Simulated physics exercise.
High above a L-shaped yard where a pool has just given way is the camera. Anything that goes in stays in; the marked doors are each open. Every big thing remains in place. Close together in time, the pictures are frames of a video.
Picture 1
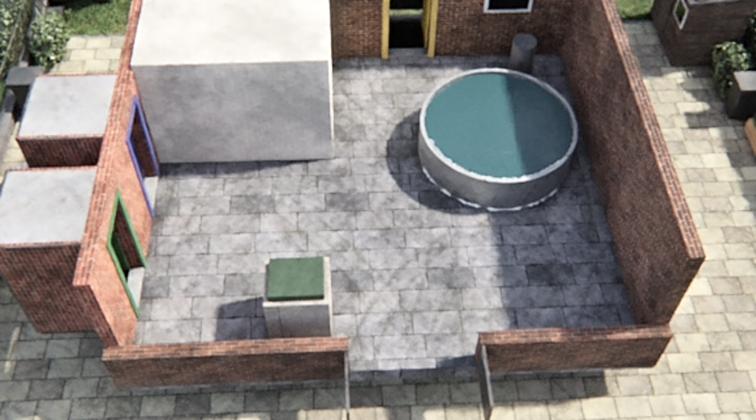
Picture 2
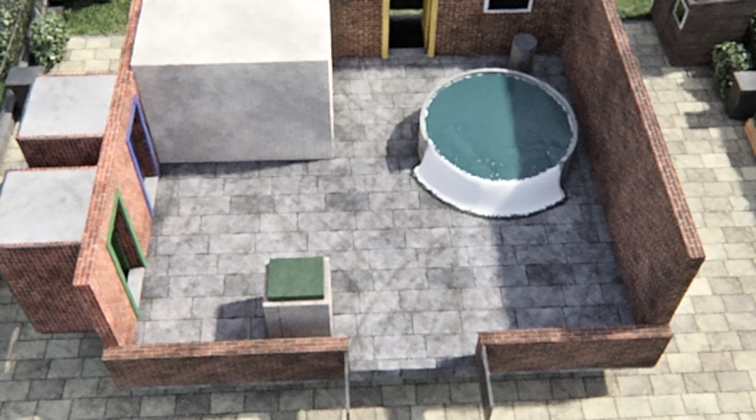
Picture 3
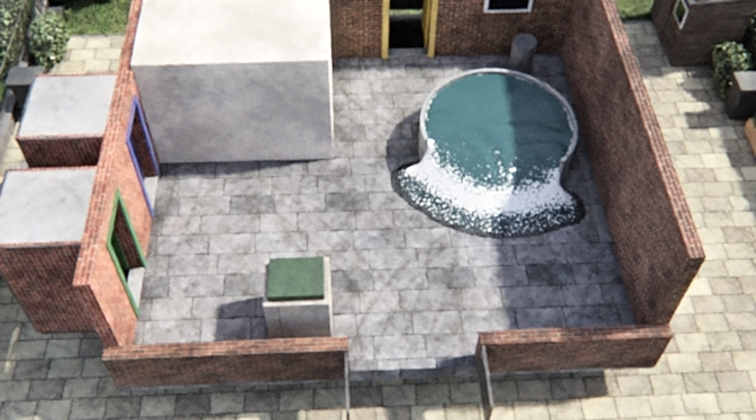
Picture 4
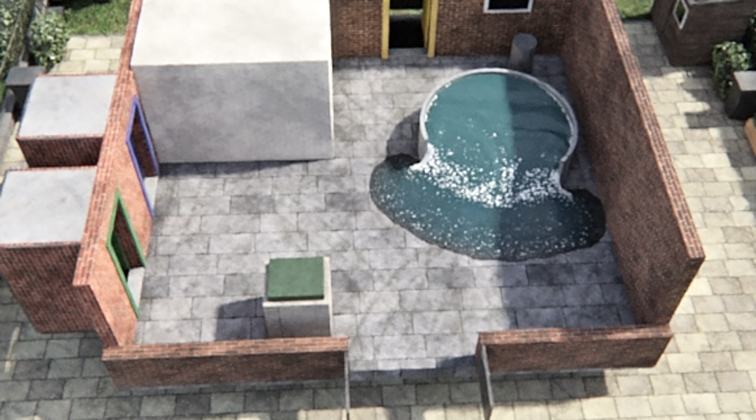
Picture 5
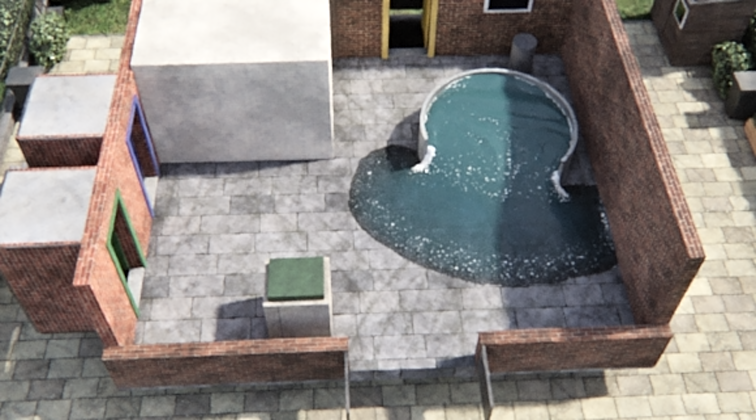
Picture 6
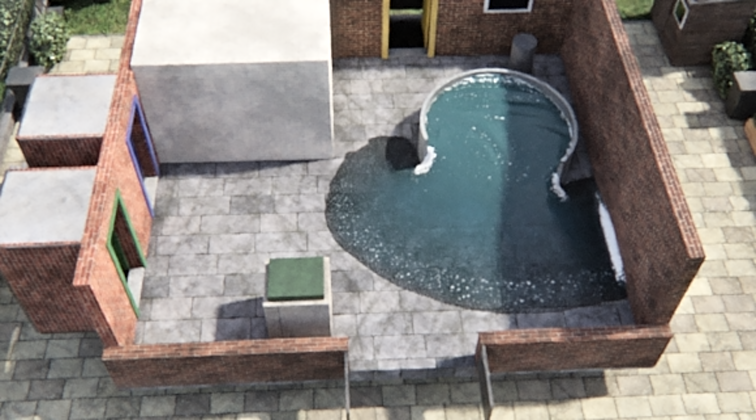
In a brick-walled paved yard seen from above, a round pool bursts at its front and water spreads across the paving.
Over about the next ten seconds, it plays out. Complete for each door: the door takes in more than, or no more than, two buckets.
Completed: The blue door takes in more than two buckets; the yellow door takes in no more than two buckets; the green door takes in more than two buckets.
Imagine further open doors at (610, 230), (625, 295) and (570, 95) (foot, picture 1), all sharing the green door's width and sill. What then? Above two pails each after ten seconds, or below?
First tops the limit, then tops the limit, then falls short.
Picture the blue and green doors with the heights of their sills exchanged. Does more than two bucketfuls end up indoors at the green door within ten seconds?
Result - green crosses the line.
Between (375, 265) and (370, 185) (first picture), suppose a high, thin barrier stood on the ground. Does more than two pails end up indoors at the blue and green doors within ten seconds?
After that, blue door remains below, green door remains below.
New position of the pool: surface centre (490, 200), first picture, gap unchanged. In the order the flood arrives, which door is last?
It's the yellow door.
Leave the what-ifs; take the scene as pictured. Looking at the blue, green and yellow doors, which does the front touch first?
I'd say the one in green.
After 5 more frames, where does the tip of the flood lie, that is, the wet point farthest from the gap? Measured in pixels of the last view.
The flood front should get to about (245, 297).
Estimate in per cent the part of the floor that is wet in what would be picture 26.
It works out to about 65 in a hundred.
A moment on, water covers 50 % of the floor; the blue door not reached, the yellow door not reached, the green door not reached.
Next, water covers 60 % of the floor; the blue door not reached, the yellow door not reached, the green door not reached.
Then, water covers 65 % of the floor; the blue door wet at the sill, nothing in, the yellow door not reached, the green door over two buckets in.
Later, water covers 75 % of the floor; the blue door under two buckets in, the yellow door not reached, the green door far over two buckets in.
In the end, water covers 95 % of the floor; the blue door over two buckets in, the yellow door wet at the sill, nothing in, the green door far over two buckets in.
